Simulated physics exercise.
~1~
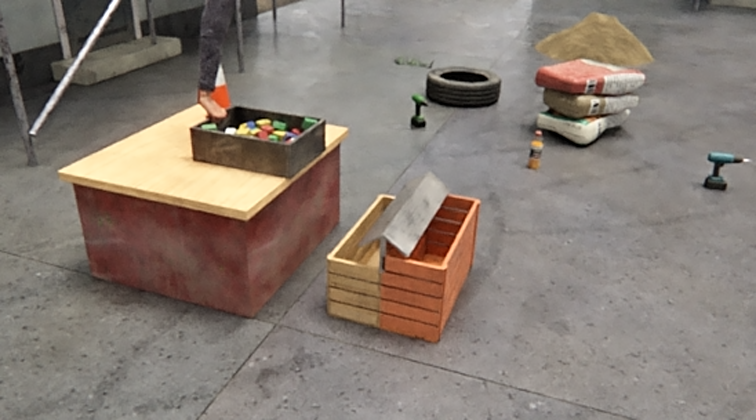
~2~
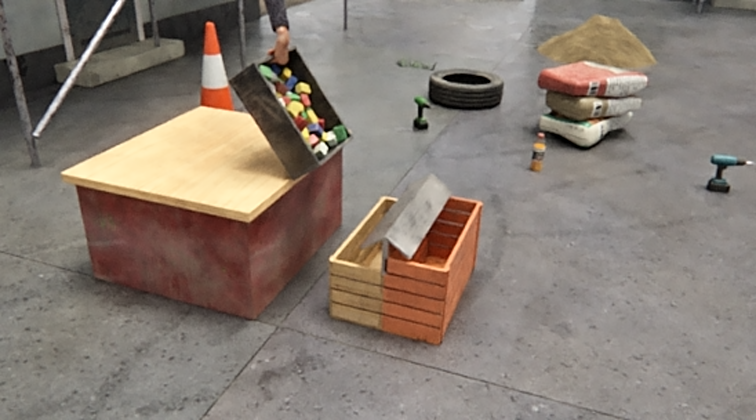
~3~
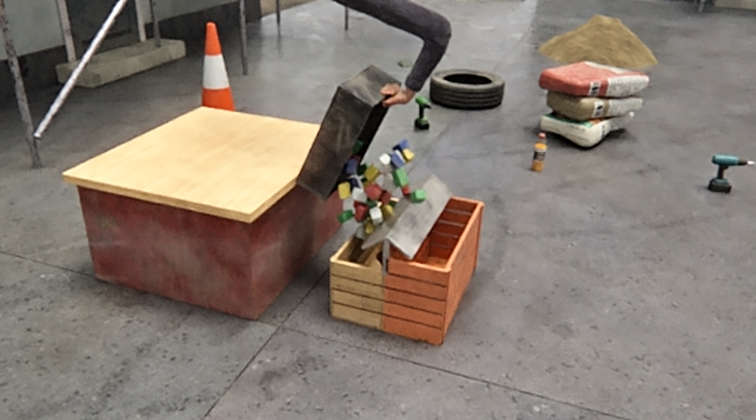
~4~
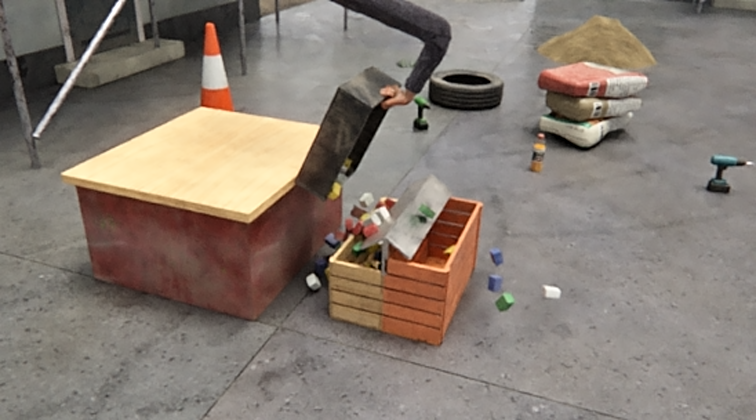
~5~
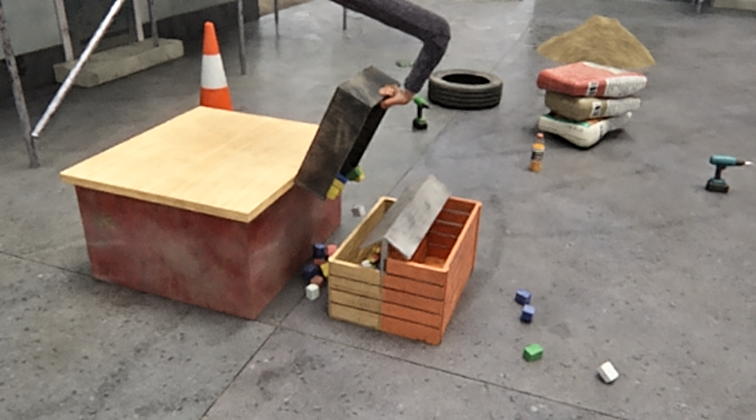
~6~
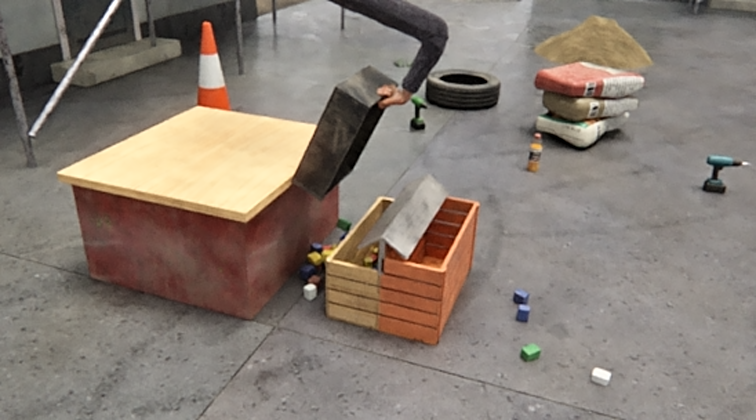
In the video, a hand lifts a black box of colorful toy bricks from a bench and tips it rightward over a wooden tote and orange bin with a roof-shaped splitter, spilling bricks into the containers and onto the ground on both sides, then holds the box tilted.
